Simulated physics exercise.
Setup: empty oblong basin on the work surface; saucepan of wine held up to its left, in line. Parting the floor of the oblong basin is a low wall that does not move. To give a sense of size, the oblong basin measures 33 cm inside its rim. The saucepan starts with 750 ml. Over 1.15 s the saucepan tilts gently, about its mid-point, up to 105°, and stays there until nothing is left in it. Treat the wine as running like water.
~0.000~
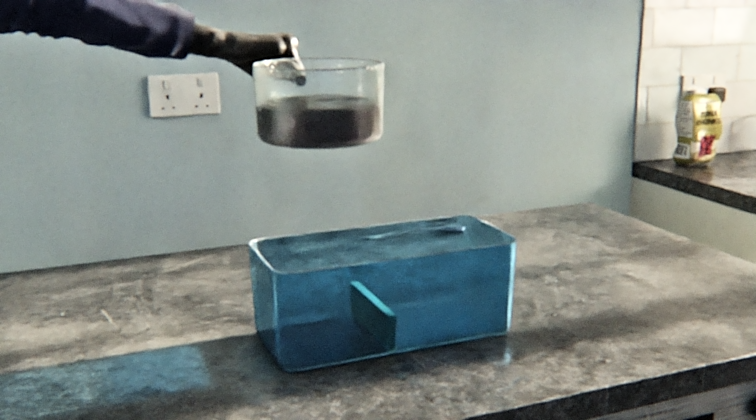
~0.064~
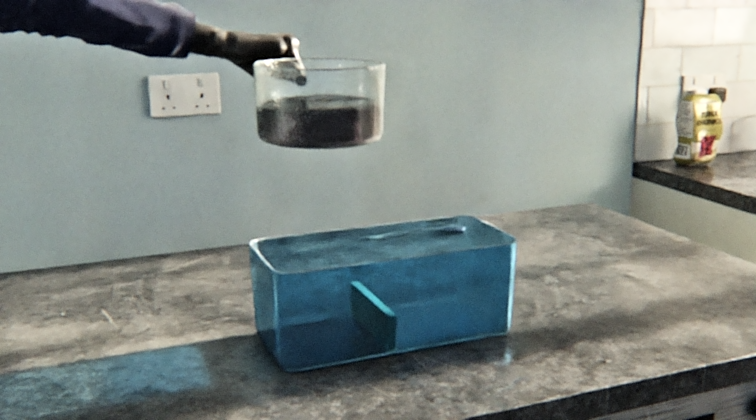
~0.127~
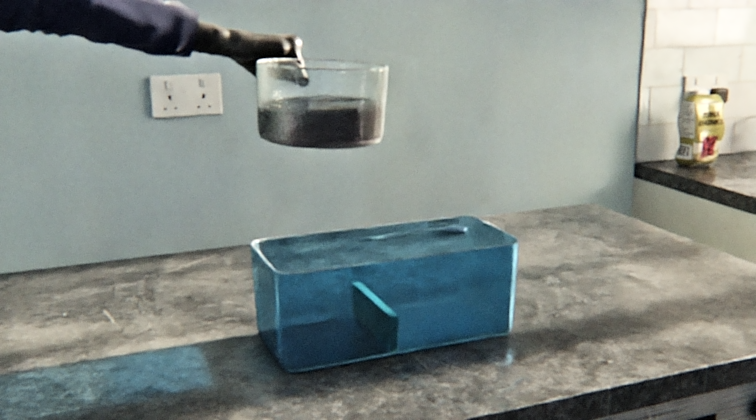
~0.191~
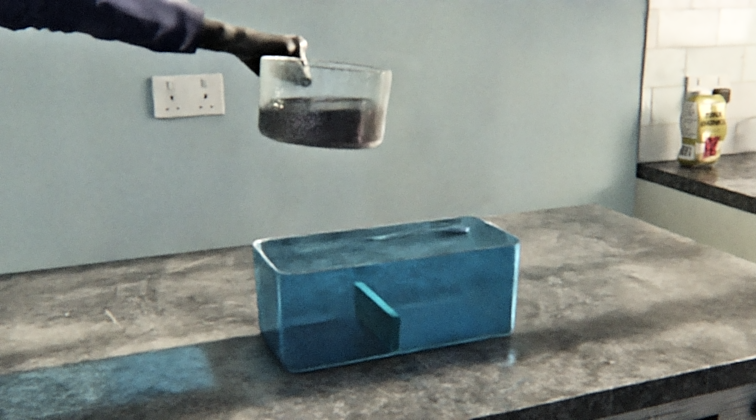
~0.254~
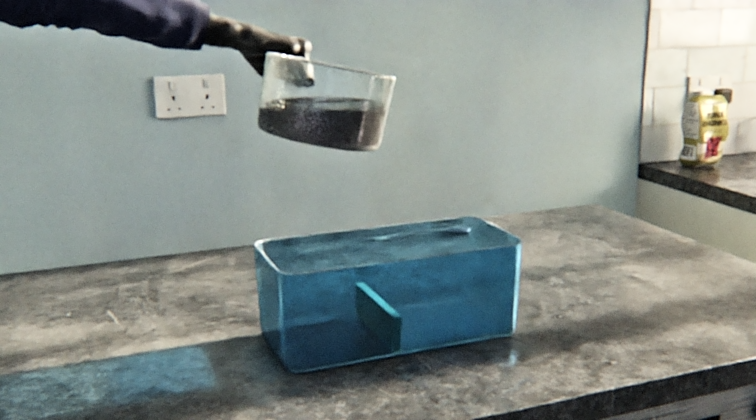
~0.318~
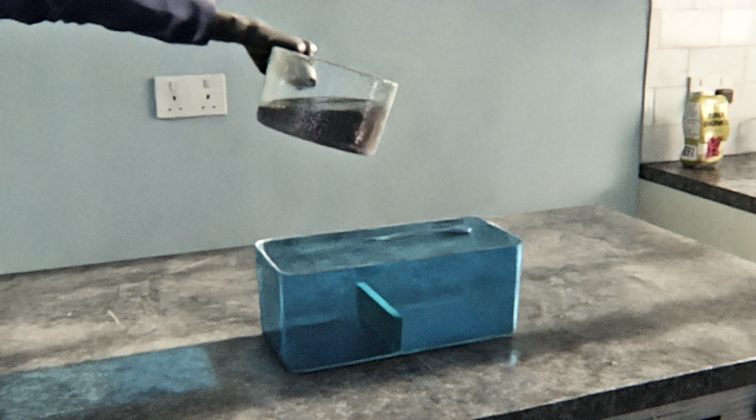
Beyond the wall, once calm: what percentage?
94 out of 100.
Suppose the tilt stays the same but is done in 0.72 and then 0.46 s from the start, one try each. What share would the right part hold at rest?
Try 1: 90 %; try 2: 85 %.
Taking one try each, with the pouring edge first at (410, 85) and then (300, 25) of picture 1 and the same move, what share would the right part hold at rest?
95 per cent first, 25 per cent second.
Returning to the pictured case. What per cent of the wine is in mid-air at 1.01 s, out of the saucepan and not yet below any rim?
Close to 20 in every hundred parts.
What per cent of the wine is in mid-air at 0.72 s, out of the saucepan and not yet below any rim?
Near 28 per cent at that moment.
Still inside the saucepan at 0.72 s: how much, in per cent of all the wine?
I reckon about 70 in a hundred is still held.
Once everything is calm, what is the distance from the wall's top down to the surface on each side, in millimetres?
For the left, around 48 mm; for the right, around 20 mm.
Then, 0.72 s in, the tilt is 72° and 70 per cent is still to pour, 0 is left of the wall and 2 right of it.
Then, 1.01 s in, the tilt is 101° and 18 per cent is still to pour, 2 is left of the wall and 60 right of it.
Then, 1.32 s in, the tilt is 105° and 1 per cent is still to pour, 5 is left of the wall and 89 right of it.
Then, 1.65 s in, the tilt is 105° and 0 per cent is still to pour, 5 is left of the wall and 94 right of it.
Finally, 5 per cent lies left of the wall, 94 right of it and 1 outside.
